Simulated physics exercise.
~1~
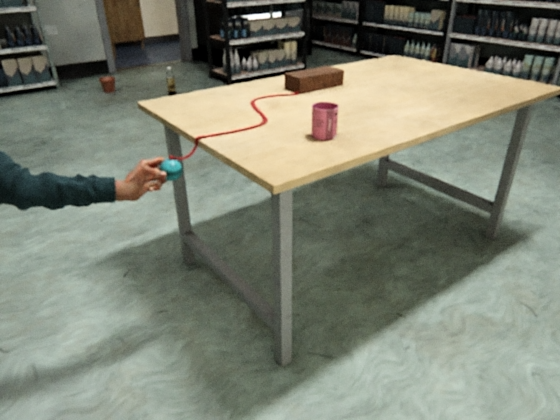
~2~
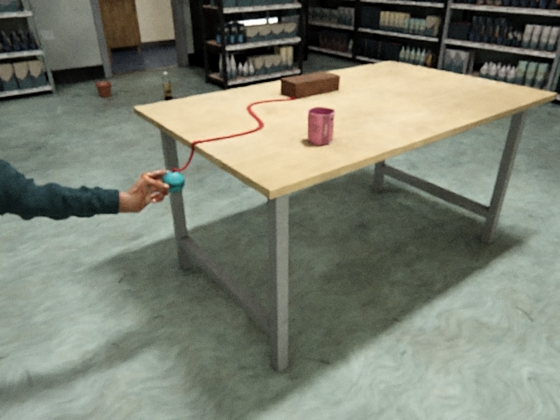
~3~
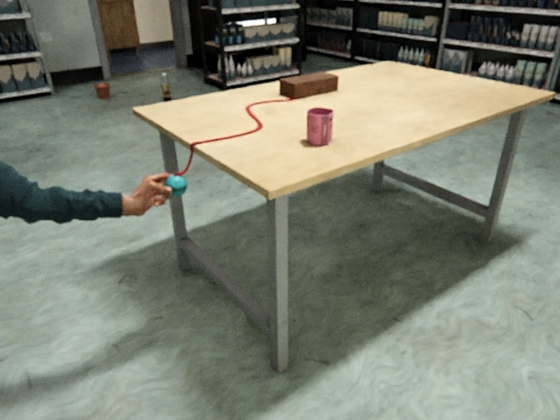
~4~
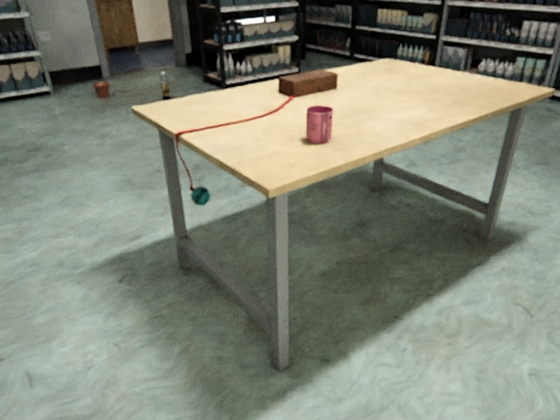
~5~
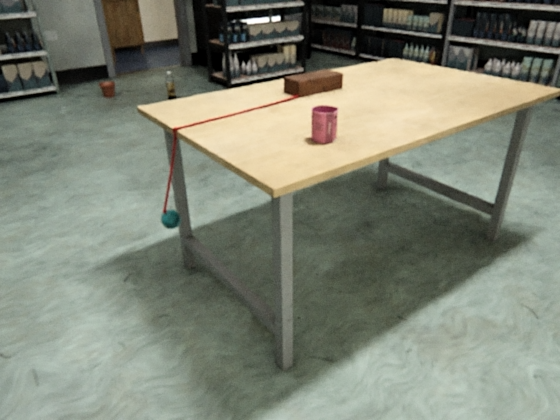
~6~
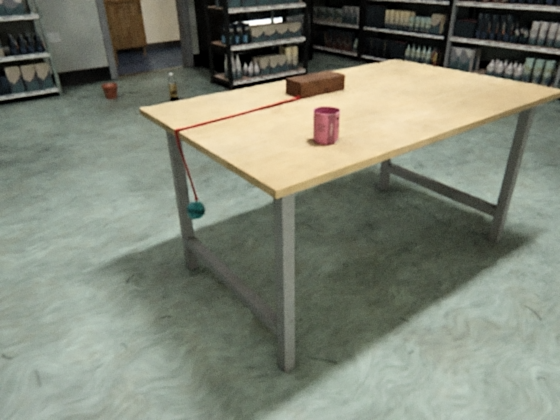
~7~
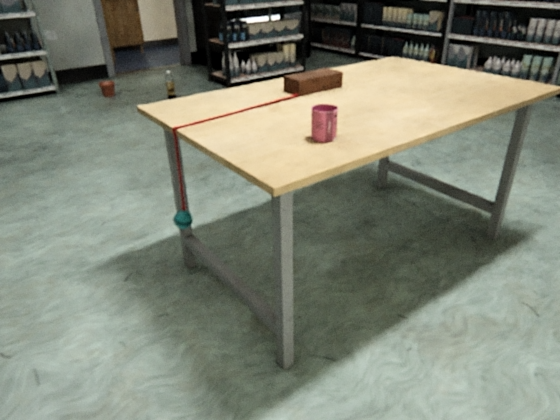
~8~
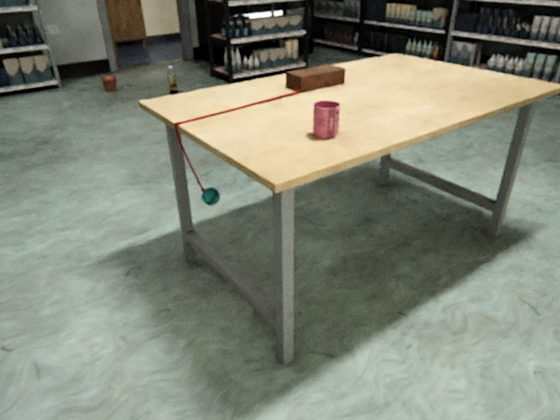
A turquoise ball on a red ribbon is held by a hand just off the left end of a pale wooden table, where a pink cup and a brick stand. The ribbon curves slackly across the tabletop to the brick. The hand lowers the ball slightly, then lets go and withdraws to the left. The ball drops below the edge, and the ribbon pulls straight. It swings left and right beneath the tabletop, rising and dipping. At the end it still hangs in the air, swung out to the right, while the brick and cup remain in place.
